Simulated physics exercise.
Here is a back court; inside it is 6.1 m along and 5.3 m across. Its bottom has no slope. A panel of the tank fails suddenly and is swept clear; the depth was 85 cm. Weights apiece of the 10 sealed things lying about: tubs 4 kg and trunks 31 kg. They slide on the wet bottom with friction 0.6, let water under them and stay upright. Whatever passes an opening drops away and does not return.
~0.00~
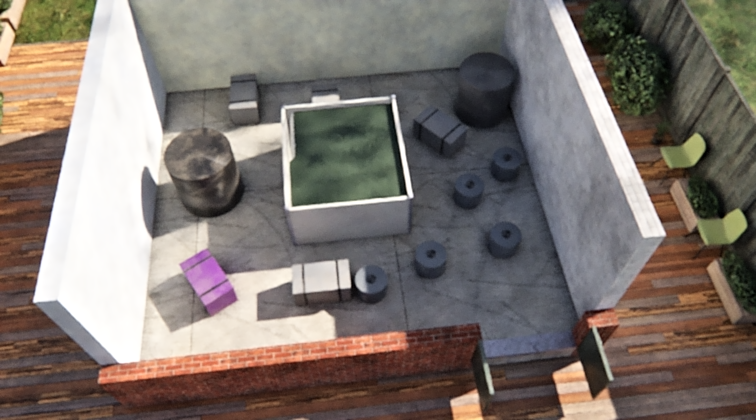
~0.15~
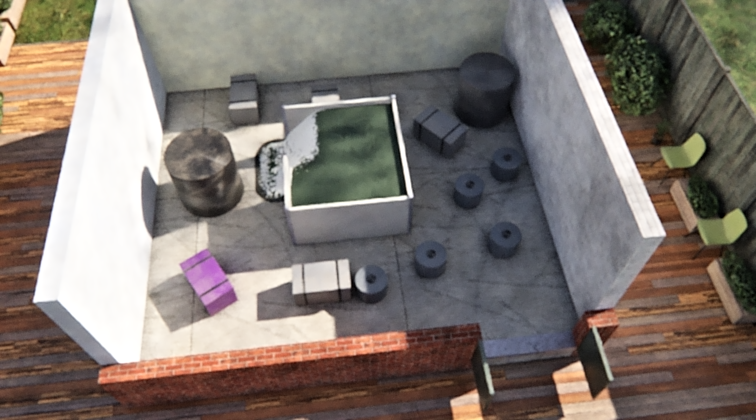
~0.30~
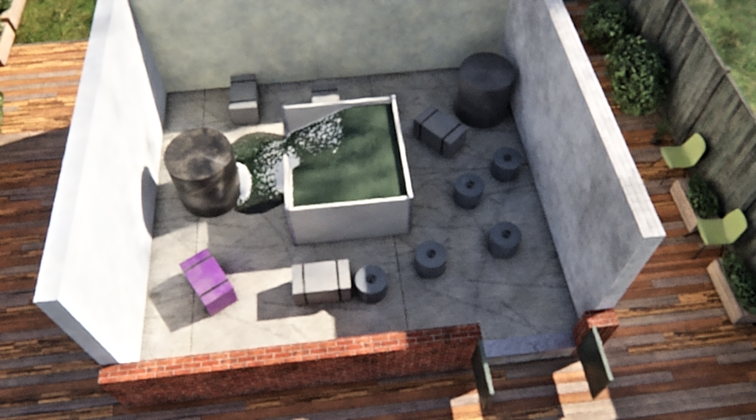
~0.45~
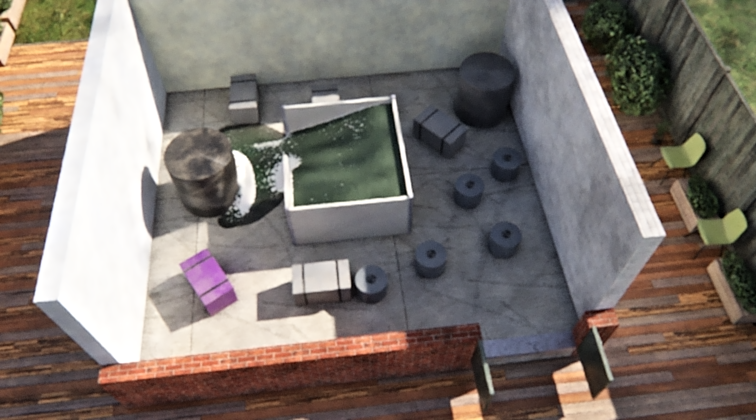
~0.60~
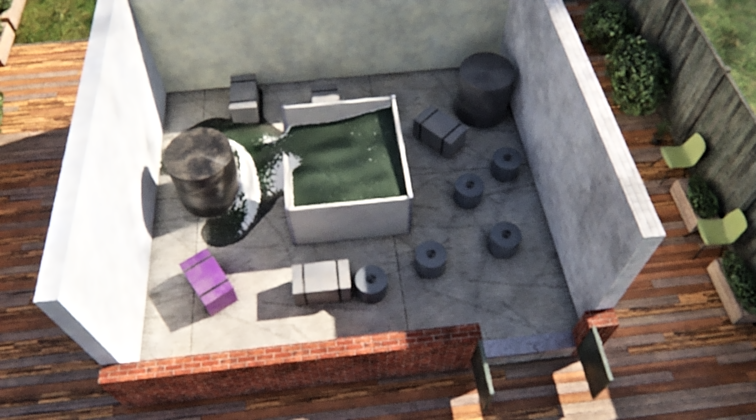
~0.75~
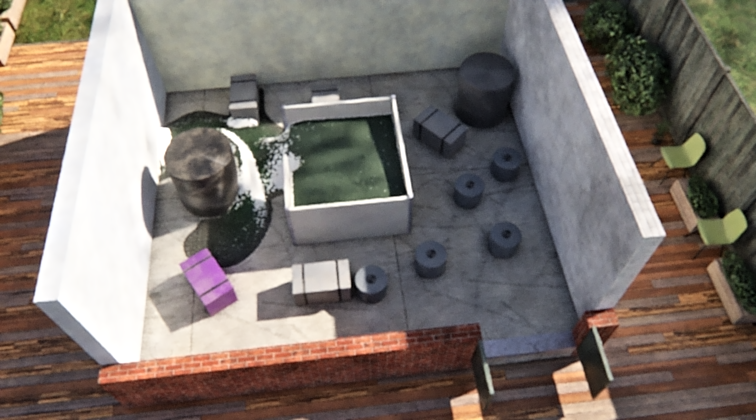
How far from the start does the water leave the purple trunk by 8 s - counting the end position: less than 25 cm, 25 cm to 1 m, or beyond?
The purple trunk ends far away.
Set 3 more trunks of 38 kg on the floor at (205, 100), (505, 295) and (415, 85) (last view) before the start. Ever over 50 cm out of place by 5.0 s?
In turn: Over, under, more.
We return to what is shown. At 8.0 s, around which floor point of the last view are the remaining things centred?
At about (428, 200).
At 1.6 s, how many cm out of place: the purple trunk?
About 5 cm.
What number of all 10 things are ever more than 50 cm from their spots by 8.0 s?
That makes 9.
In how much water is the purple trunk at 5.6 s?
About 12 cm.
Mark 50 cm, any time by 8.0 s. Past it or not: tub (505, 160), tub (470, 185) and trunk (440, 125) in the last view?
In that order: Over, more, under.
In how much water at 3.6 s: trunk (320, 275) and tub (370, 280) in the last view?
About 4 and 2 cm.
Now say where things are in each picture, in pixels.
In the first frame, the purple trunk at (206, 276), on the bottom; water covers 3.2 m2; 0 of 10 have shifted.
In the second frame, the purple trunk at (206, 276), on the bottom; 3.8 m2 under water; 0 of 10 have shifted.
In the third frame, the purple trunk at (206, 276) rests on the ground; 4.6 m2 under water; 0 of 10 have shifted.
In the fourth frame, the purple trunk at (206, 276) rests on the ground; 5.3 m2 under water; 0 of 10 have shifted.
In the fifth frame, the purple trunk at (206, 276) rests on the ground; water covers 6.1 m2; 0 of 10 have shifted.
In the sixth frame, the purple trunk at (206, 276), on the bottom; water covers 7.1 m2; 0 of 10 have shifted.
After 1.6 s the purple trunk is near (204, 277), 0.0 m from its start, aground; 0 of 10 are out; 0 afloat.
After 3.6 s the purple trunk is near (167, 330), 0.9 m from its start, afloat; 0 of 10 are out; 1 afloat.
After 5.6 s the purple trunk is near (269, 299), 1.0 m from its start, afloat; 0 of 10 are out; 5 afloat.
After 8.0 s the purple trunk is near (365, 281), 2.2 m from its start, aground; 0 of 10 are out; 6 afloat.
